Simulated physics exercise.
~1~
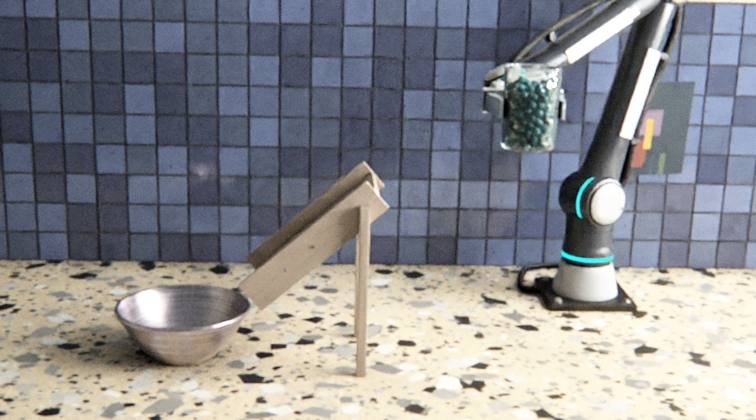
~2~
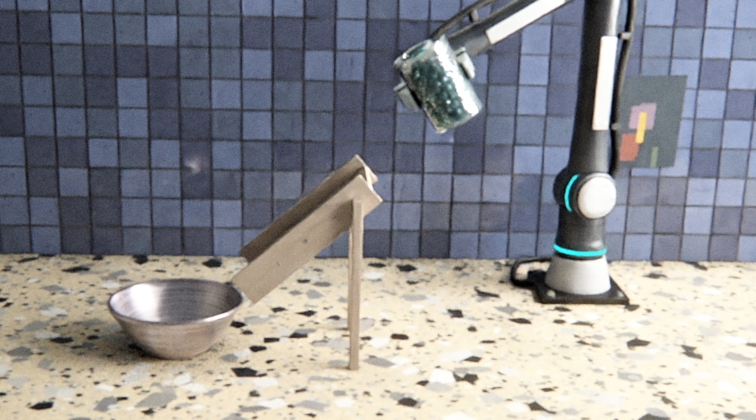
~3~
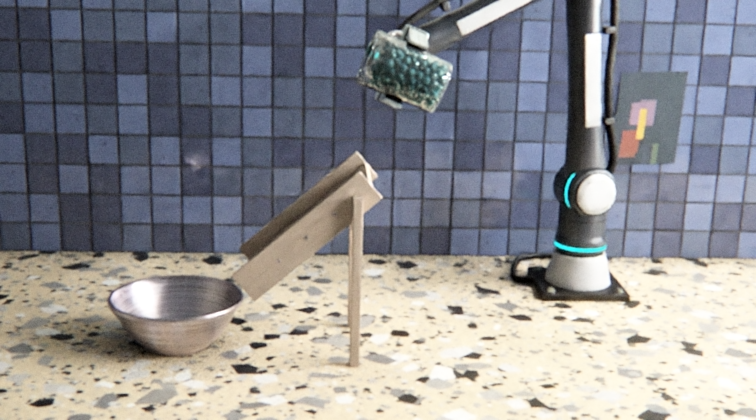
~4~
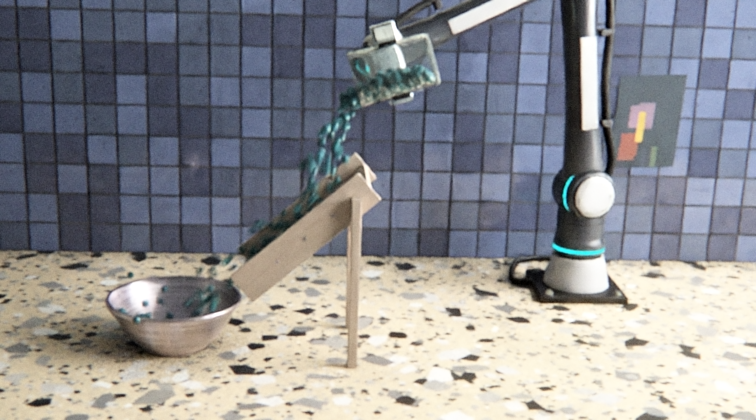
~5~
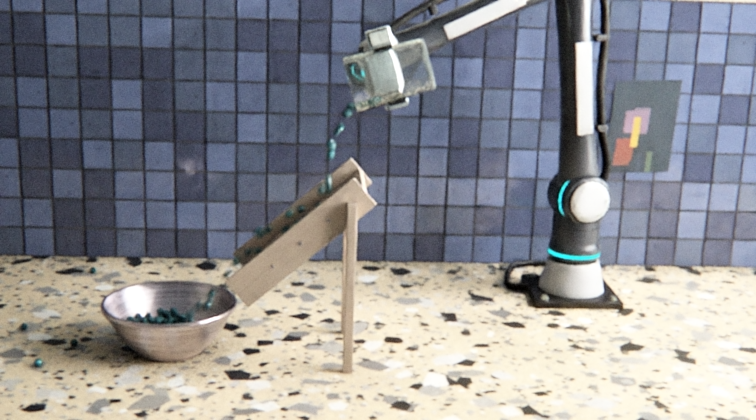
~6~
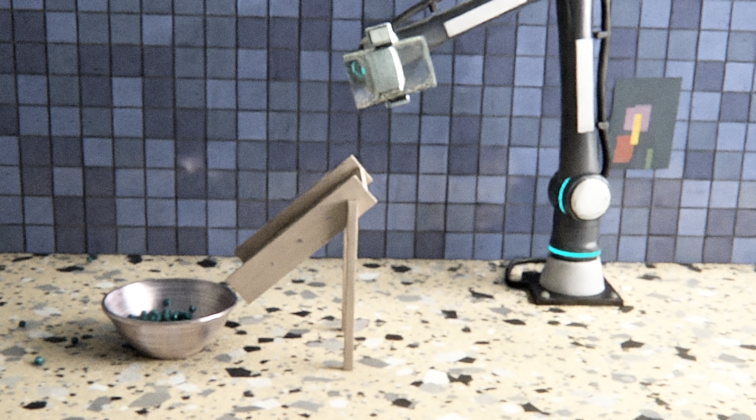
A robot arm swung a clear beaker of teal beads to the left and tipped it over a wooden chute, sending them sliding down into a metal bowl, where nearly all settled while a stray bead lay on the speckled table.
